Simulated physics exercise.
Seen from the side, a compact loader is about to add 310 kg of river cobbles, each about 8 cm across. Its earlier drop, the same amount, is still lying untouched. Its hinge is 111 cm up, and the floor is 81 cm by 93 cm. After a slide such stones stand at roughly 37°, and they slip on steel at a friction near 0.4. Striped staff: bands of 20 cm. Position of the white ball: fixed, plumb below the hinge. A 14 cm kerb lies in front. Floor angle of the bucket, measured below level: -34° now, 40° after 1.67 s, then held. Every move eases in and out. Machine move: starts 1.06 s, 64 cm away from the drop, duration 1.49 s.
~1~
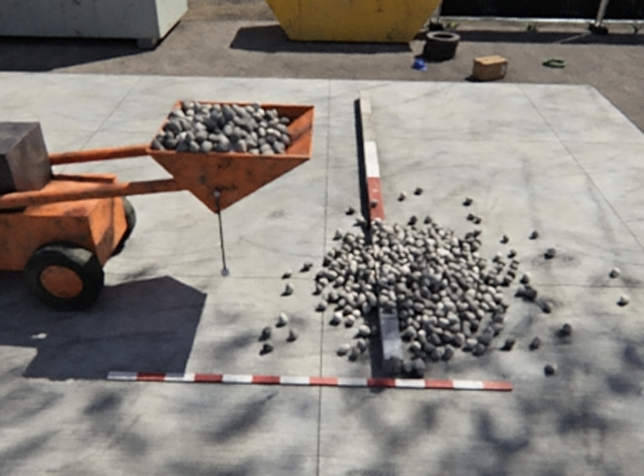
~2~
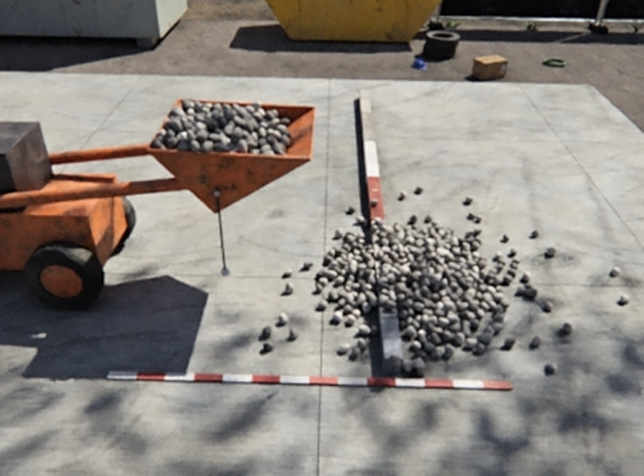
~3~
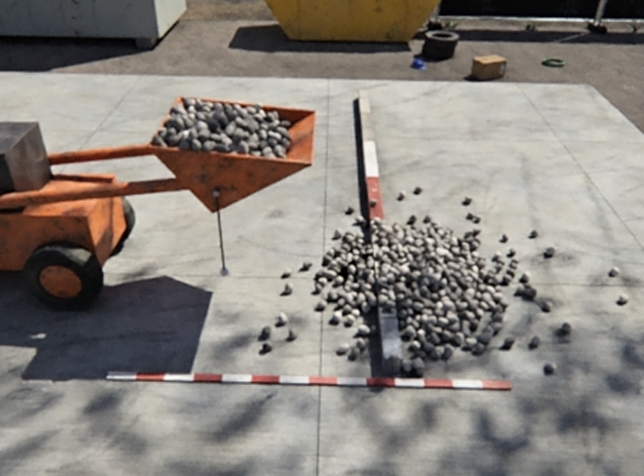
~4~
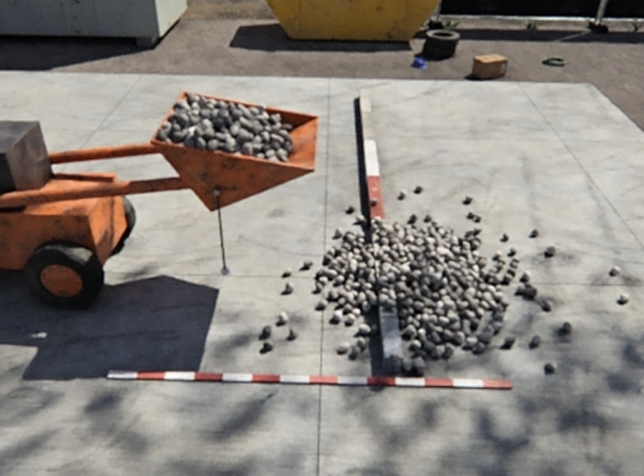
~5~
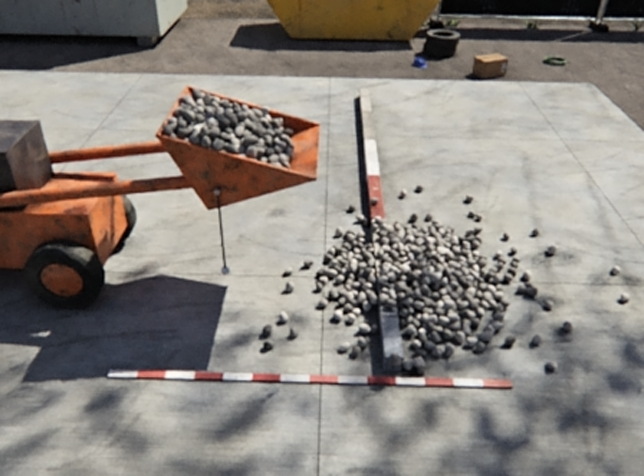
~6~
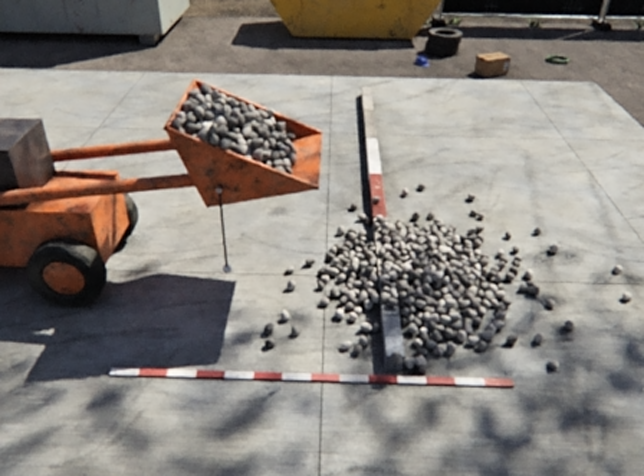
The orange loader's bucket, heaped with grey stones, slowly tilted its front edge downward a little, keeping its load, while a scattered pile of similar stones lay still across the kerb to its right.
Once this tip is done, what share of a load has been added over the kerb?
About 0 per cent.
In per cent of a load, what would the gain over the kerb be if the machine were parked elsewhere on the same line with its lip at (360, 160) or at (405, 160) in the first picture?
5 % and 40 %.
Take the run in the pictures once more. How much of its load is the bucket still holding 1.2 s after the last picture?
Roughly 15 per cent is still inside.
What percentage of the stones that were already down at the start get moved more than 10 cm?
Roughly 0 % of them.
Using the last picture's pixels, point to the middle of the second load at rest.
They come to rest centred about (310, 267).
Then, 0.6 s after the last picture the floor is at 28°; in per cent of one load, 92 in the bucket, 31 on this side of the kerb, 77 over the kerb; the foremost stones are at (579, 284).
Then, 1.2 s after the last picture the floor is at 40°; in per cent of one load, 13 in the bucket, 111 on this side of the kerb, 77 over the kerb; the foremost stones are at (579, 284).
Then, 2.4 s after the last picture the floor is at 40°; in per cent of one load, 0 in the bucket, 123 on this side of the kerb, 77 over the kerb; the foremost stones are at (579, 284).
Then, 4.8 s after the last picture the floor is at 40°; in per cent of one load, 0 in the bucket, 123 on this side of the kerb, 77 over the kerb; the foremost stones are at (579, 284). Net gain over the kerb, 0.
